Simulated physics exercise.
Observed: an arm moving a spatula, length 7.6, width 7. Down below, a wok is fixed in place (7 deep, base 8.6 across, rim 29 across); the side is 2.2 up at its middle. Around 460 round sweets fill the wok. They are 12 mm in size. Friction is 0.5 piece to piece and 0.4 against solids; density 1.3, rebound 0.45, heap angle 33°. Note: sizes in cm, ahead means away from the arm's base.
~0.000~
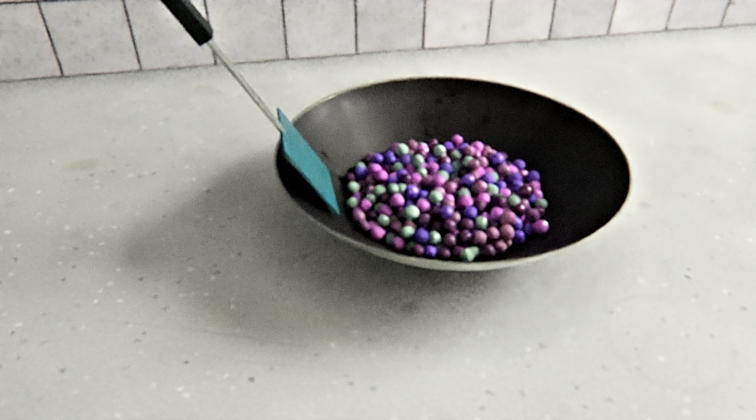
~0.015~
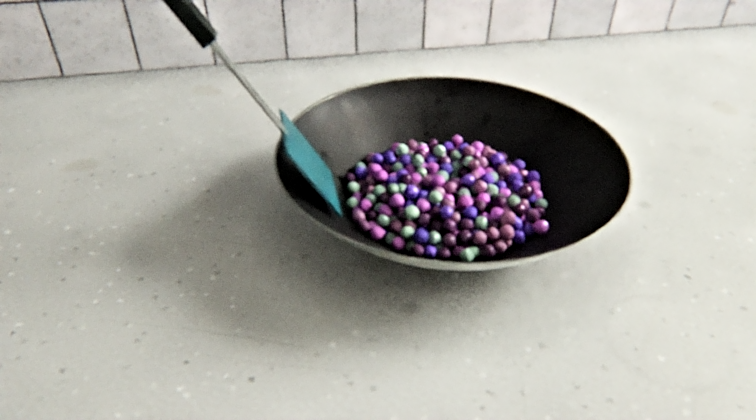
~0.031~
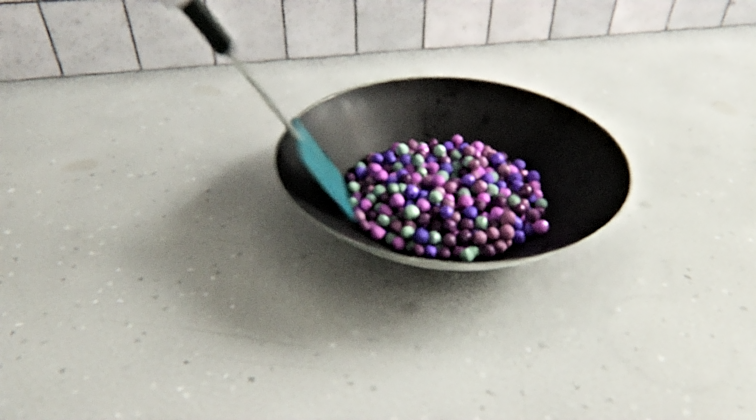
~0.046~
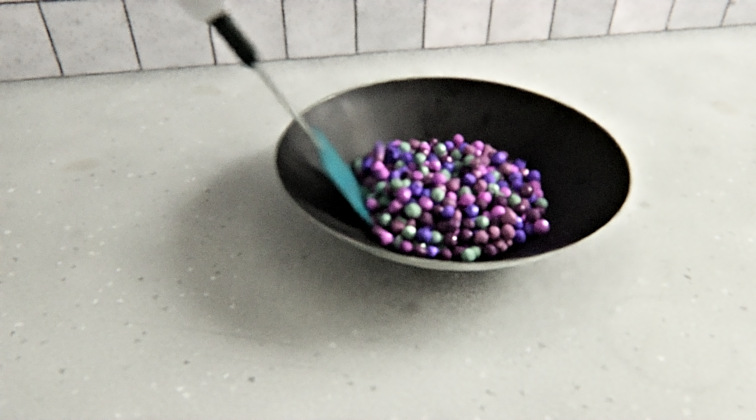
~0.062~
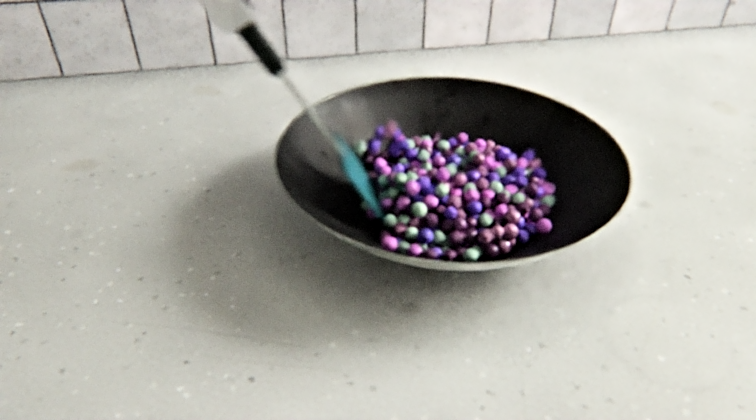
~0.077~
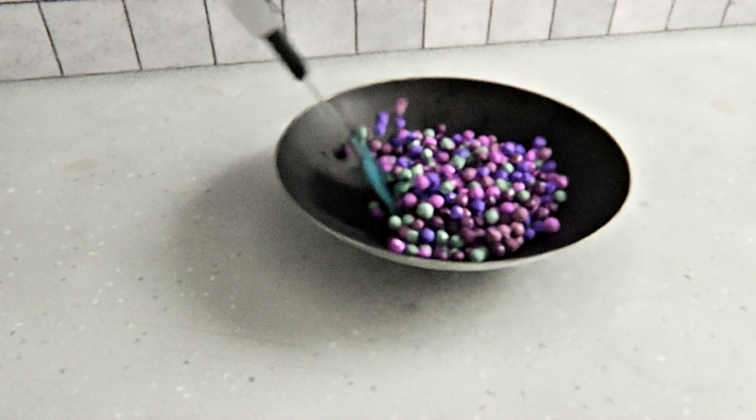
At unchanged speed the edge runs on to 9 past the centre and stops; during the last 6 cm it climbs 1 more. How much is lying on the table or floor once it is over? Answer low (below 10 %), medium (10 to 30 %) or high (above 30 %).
High.
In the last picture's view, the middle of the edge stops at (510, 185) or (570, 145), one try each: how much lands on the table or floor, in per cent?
The two tries give near 20 and near 50 in a hundred.
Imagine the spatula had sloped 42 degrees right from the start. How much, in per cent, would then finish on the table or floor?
Estimate for that slope: Some 40 per cent.
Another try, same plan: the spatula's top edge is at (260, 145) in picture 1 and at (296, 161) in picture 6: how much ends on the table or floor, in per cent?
Off the vessel, on the table or floor: Some 0 percent.
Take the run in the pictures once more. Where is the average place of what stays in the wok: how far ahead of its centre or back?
It sits near 3.5 centimetres ahead of centre.
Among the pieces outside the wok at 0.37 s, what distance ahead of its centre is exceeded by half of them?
I'd put it at some 22 centimetres.
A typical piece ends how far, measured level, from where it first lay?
Level distance of roughly 9 cm.
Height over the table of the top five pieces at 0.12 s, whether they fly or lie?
I'd put them at about 8 centimetres above the table.
After 0.12 s, sloping 60°, highest piece 11 above the table; 465 in the wok.
After 0.15 s, sloping 60°, highest piece 14 above the table; 464 in the wok, 1 on the blade or in flight.
After 0.37 s, sloping 60°, highest piece 12 above the table; 286 in the wok, 68 on the table or floor, 111 on the blade or in flight.
After 1.42 s, sloping 60°, highest piece 6 above the table; 285 in the wok, 180 on the table or floor.
In the end, 285 in the wok, 180 on the table or floor. That is 39 % on the table or floor.
